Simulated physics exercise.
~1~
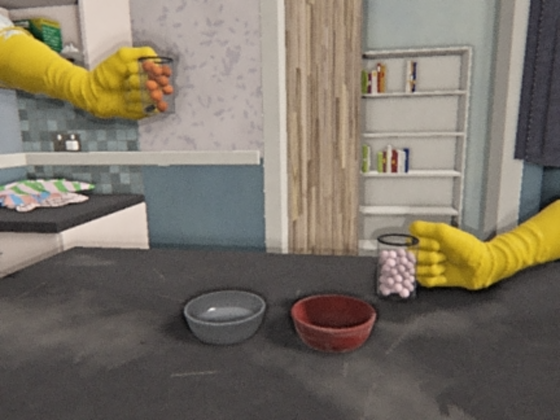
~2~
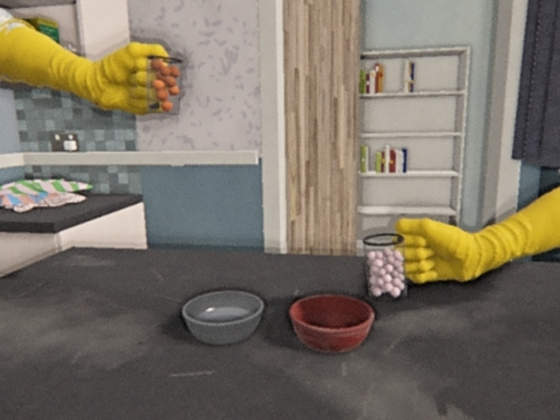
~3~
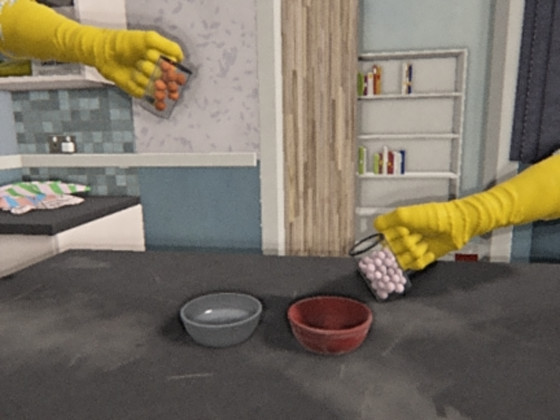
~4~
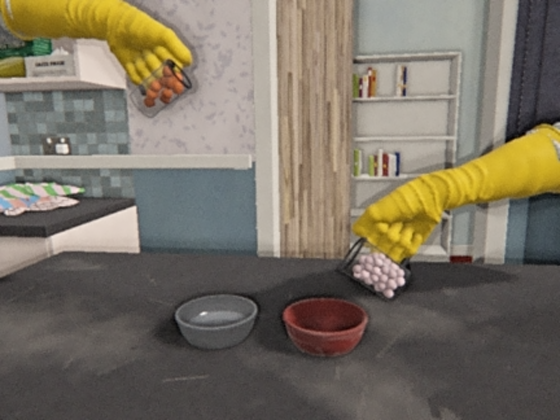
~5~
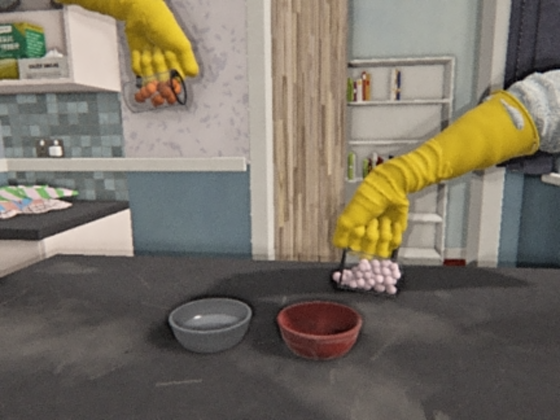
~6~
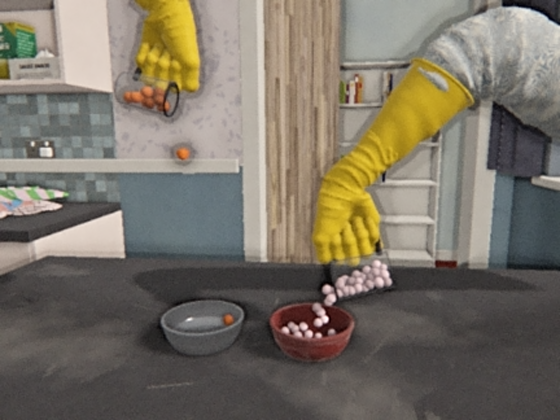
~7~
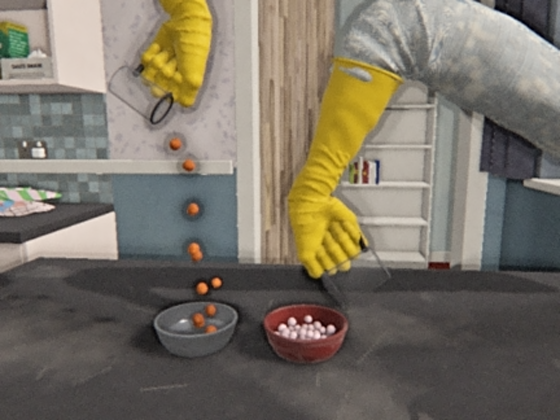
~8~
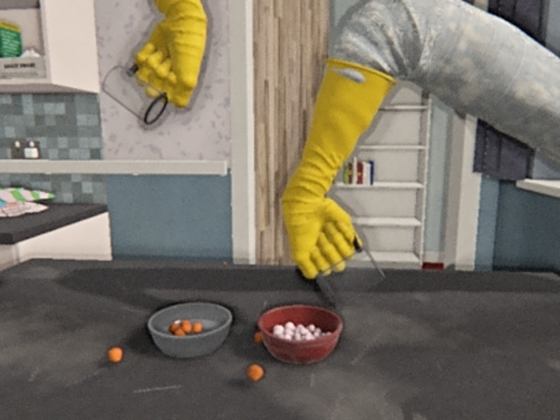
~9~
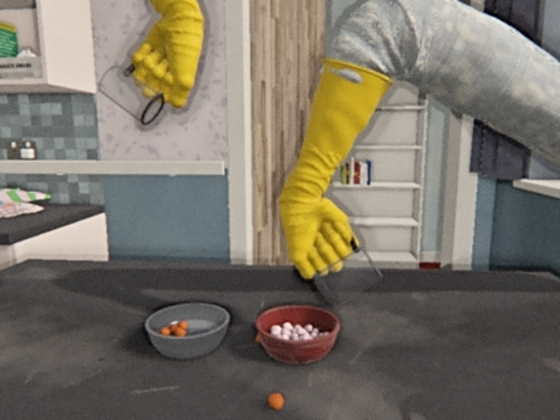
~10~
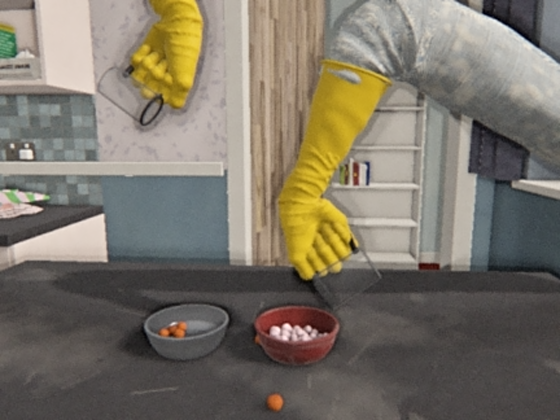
Two yellow-gloved hands tipped clear cups over two bowls on a dark counter, the left from much higher up. Orange balls dropped into the gray bowl, some bouncing out across the counter, while the pale pink ones all settled in the red bowl.
